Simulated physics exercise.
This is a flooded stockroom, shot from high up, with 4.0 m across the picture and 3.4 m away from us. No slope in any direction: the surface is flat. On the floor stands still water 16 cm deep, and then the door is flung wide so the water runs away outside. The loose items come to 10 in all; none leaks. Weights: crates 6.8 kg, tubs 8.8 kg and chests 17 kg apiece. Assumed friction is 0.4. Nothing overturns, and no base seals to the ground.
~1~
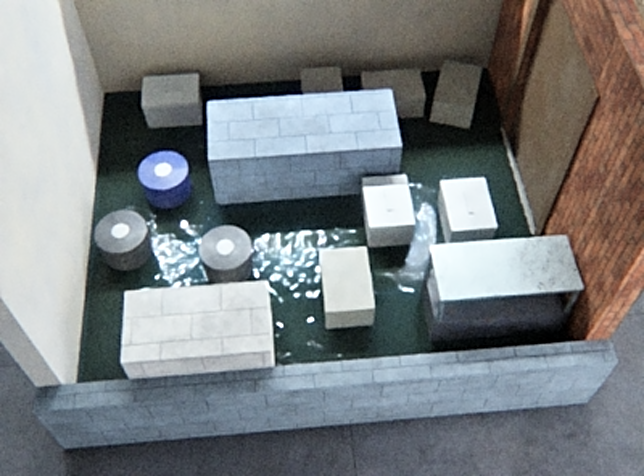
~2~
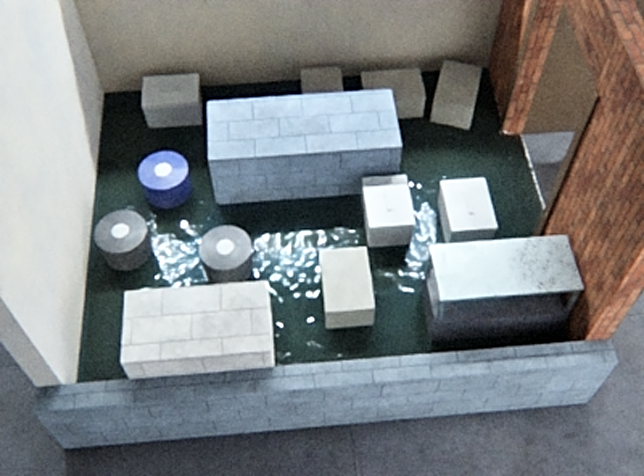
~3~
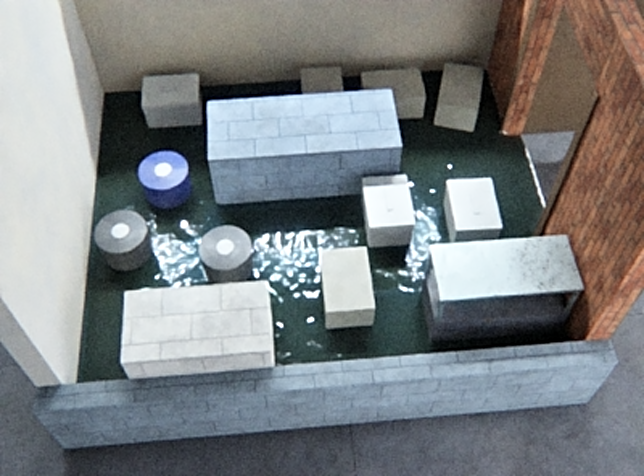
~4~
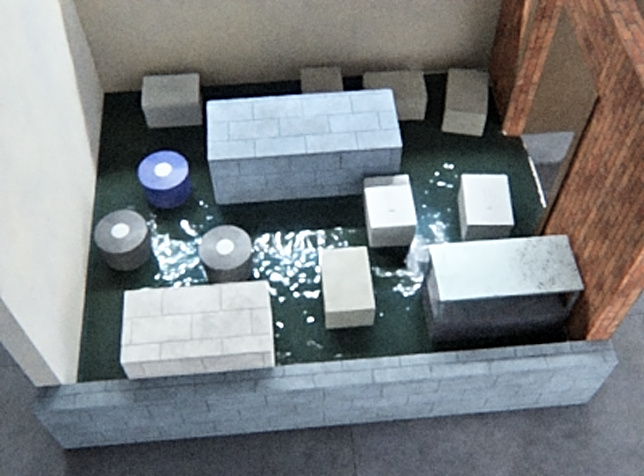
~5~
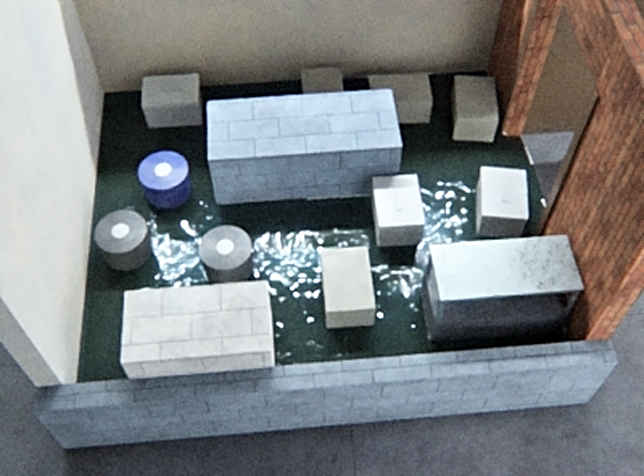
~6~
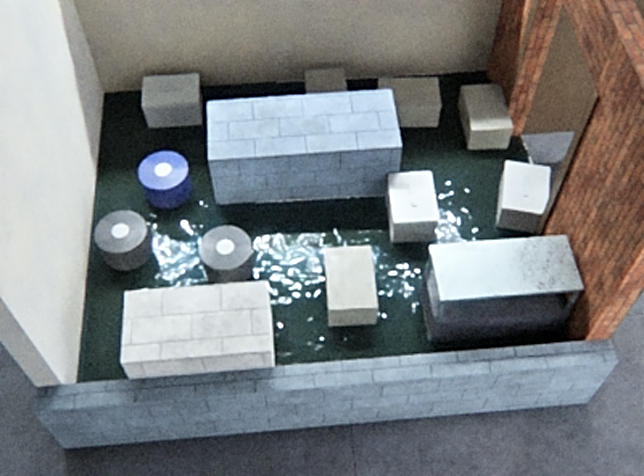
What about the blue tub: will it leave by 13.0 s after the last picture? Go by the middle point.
Prediction - blue tub held back.
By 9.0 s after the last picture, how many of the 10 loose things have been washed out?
Total: 6.
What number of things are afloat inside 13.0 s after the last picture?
Answer: 2.
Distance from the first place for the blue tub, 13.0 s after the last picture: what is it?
Some 40 cm, give or take.
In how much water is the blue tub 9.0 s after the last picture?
9 cm, roughly.
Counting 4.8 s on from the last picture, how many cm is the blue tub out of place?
It is about 20 cm out of place by then.
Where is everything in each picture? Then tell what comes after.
In the first picture, the blue tub at (163, 170) floats; 16 cm deep round most things; 0 of 10 have shifted.
In the second picture, the blue tub at (163, 170), afloat; about 1730 L in view; 0 of 10 have shifted.
In the third picture, the blue tub at (163, 170) floats; about 1700 L in view; 1 of 10 have shifted.
In the fourth picture, the blue tub at (163, 170) floats; about 1660 L in view; 2 of 10 have shifted.
In the fifth picture, the blue tub at (163, 170) floats; about 1630 L in view; 4 of 10 have shifted.
In the sixth picture, the blue tub at (163, 170) floats; about 1590 L in view; 4 of 10 have shifted.
Then, 1.0 s after the last picture the blue tub is near (164, 171), 0.0 m from its start, afloat; 1 of 10 are out; 9 afloat.
Then, 4.8 s after the last picture the blue tub is near (189, 173), 0.2 m from its start, afloat; 4 of 10 are out; 6 afloat.
Then, 9.0 s after the last picture the blue tub is near (181, 164), 0.2 m from its start, afloat; 6 of 10 are out; 4 afloat.
Then, 13.0 s after the last picture the blue tub is near (190, 152), 0.4 m from its start, afloat; 7 of 10 are out; 2 afloat.
